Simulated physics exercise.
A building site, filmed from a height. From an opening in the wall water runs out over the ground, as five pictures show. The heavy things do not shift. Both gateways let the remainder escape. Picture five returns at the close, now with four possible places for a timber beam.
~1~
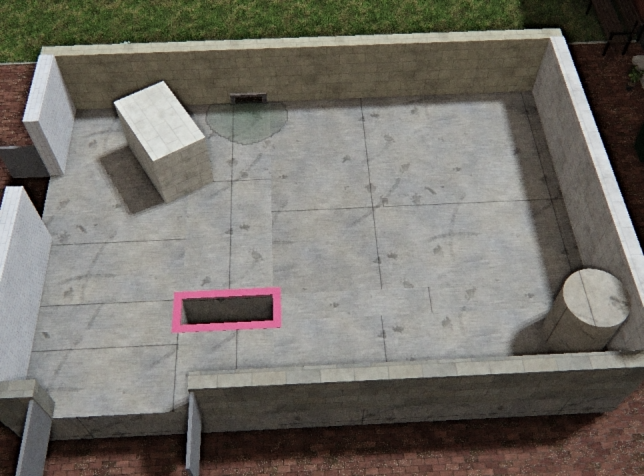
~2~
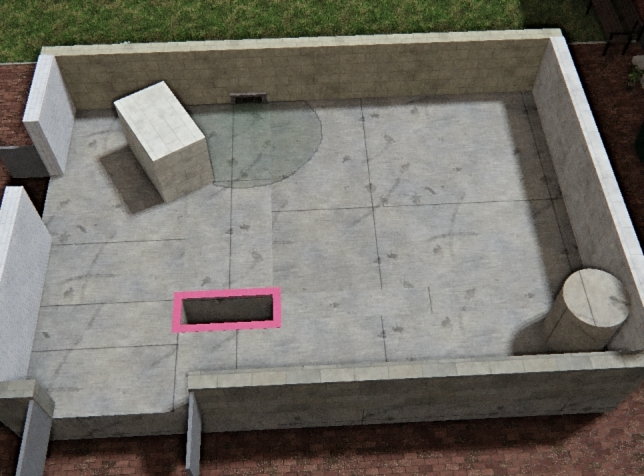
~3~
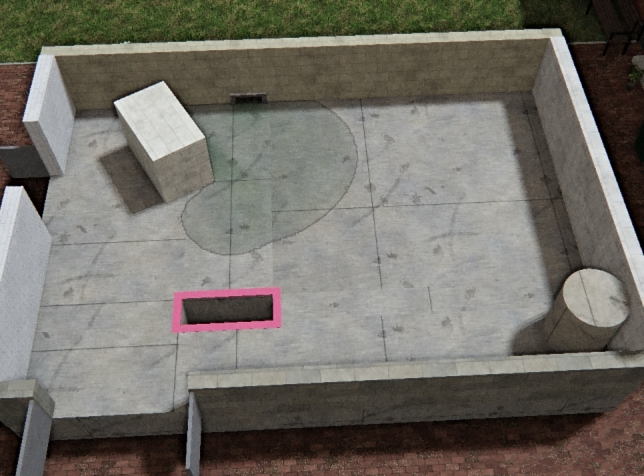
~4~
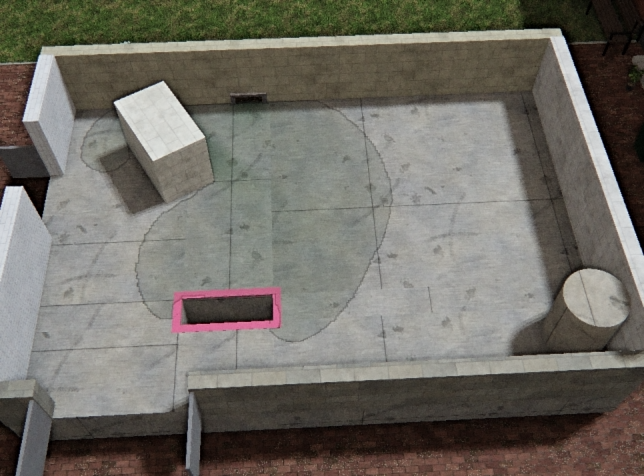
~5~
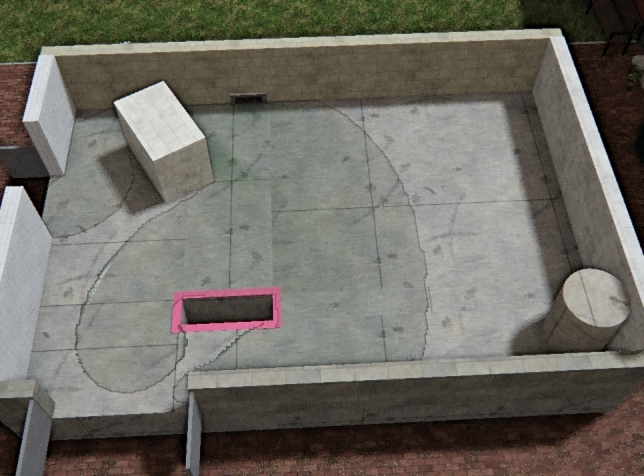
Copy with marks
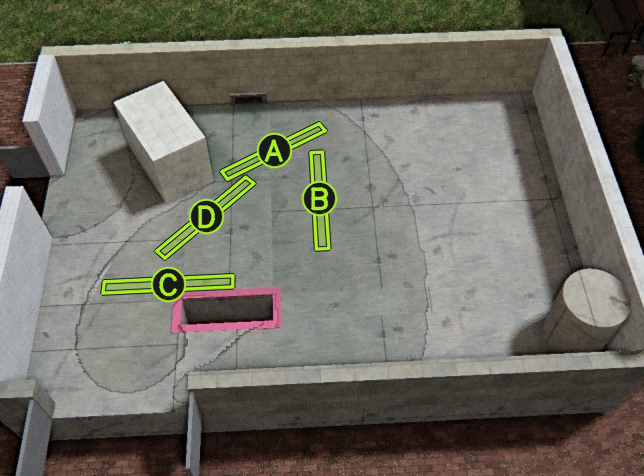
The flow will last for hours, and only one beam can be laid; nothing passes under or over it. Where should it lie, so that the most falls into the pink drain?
B is best.
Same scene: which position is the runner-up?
Here it is position C.
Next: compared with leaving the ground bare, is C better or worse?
Position C is worse.
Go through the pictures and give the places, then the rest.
Outfall at (249, 99); pink drain at (227, 310); open gate at (127, 399); open gate at (58, 206); 3 % of the ground under water, visible out to (263, 136); pink drain still dry, in the first picture.
In the second picture, 9 % of the ground under water, visible out to (278, 178); pink drain still dry.
In the third picture, 18 % of the ground under water, visible out to (212, 246); pink drain still dry.
In the fourth picture, 31 % of the ground under water, visible out to (289, 331); pink drain taking water.
In the fifth picture, 46 % of the ground under water, visible out to (407, 333); pink drain taking water.
In lime, A from (224, 175) to (322, 127); B from (322, 248) to (316, 152); C from (103, 287) to (232, 281); D from (160, 254) to (249, 180).
Choosing A, about 26 % of the stream goes into the pink drain, about 70 % out by the gates.
Choosing B, about 52 % of the stream goes into the pink drain, about 45 % out by the gates.
Choosing C, about 36 % of the stream goes into the pink drain, about 61 % out by the gates.
Choosing D, about 25 % of the stream goes into the pink drain, about 73 % out by the gates.
